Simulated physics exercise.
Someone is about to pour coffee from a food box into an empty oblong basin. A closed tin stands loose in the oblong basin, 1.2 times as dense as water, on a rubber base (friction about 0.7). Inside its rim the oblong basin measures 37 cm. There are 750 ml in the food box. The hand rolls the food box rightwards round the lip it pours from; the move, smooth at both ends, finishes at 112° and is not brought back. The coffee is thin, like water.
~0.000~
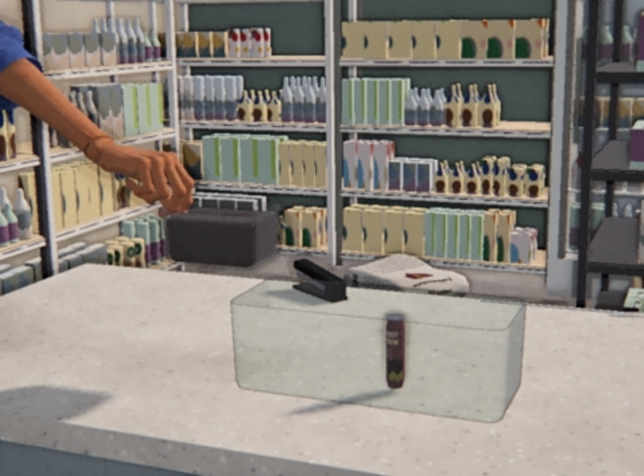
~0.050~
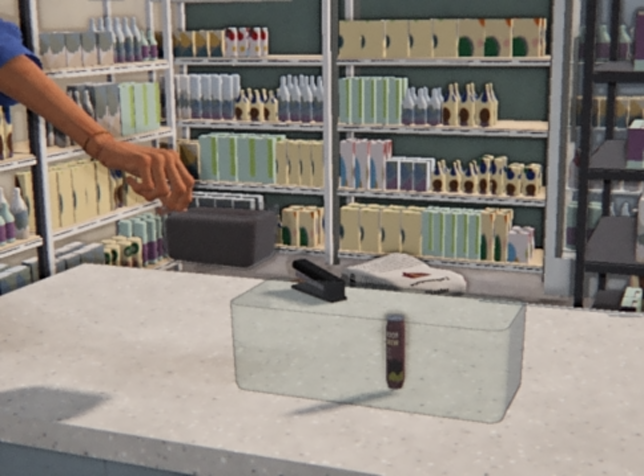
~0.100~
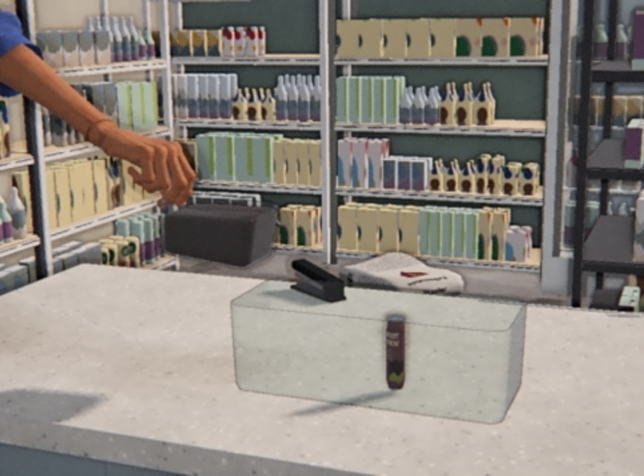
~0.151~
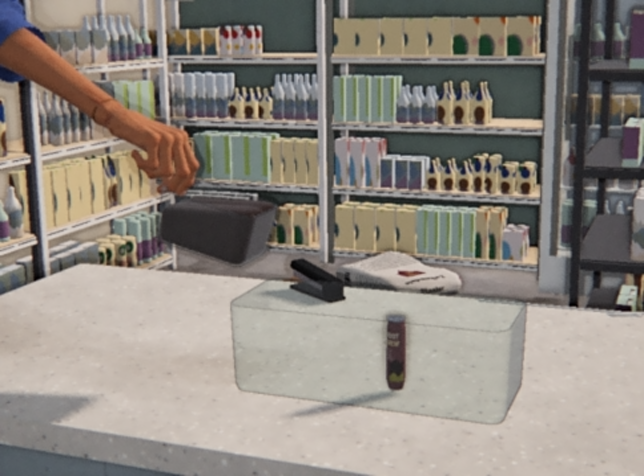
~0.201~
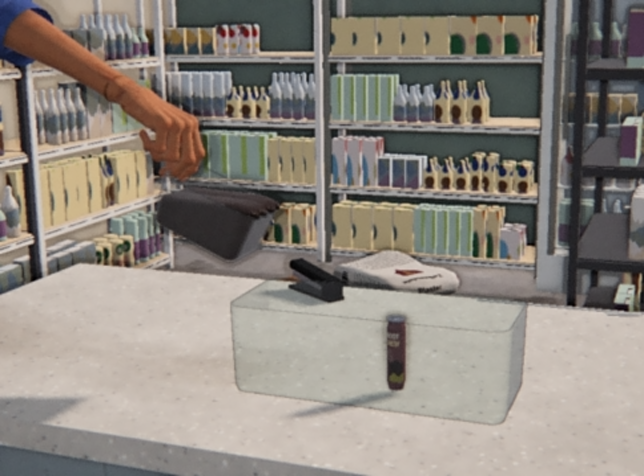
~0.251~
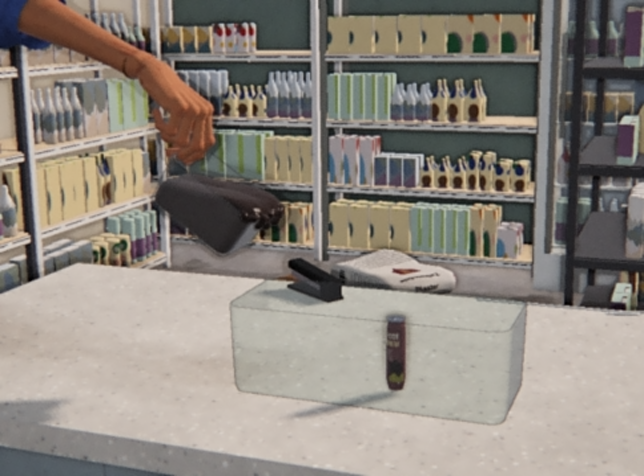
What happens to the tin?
It falls.
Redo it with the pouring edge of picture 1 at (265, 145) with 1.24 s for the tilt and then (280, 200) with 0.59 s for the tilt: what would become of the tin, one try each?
First it keeps standing; then it falls.
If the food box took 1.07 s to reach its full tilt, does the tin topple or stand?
The tin keeps standing.
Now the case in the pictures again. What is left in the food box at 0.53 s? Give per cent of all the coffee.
Near 26 in a hundred.
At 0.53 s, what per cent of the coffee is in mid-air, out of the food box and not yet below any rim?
Some 54 per cent.
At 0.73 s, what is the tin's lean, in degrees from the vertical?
It is at some 0°.
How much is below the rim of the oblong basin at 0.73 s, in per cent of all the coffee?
Near 92 in a hundred.
After 0.53 s the tilt is 100° and 26 per cent is still to pour; the tin stands where it began.
After 0.73 s the tilt is 112° and 1 per cent is still to pour; the tin stands 2 cm from where it began.
After 0.94 s the tilt is 112° and 0 per cent is still to pour; the tin leans 27°.
After 1.17 s the tilt is 112° and 0 per cent is still to pour; the tin lies on its side.
In the end the tin lies on its side.
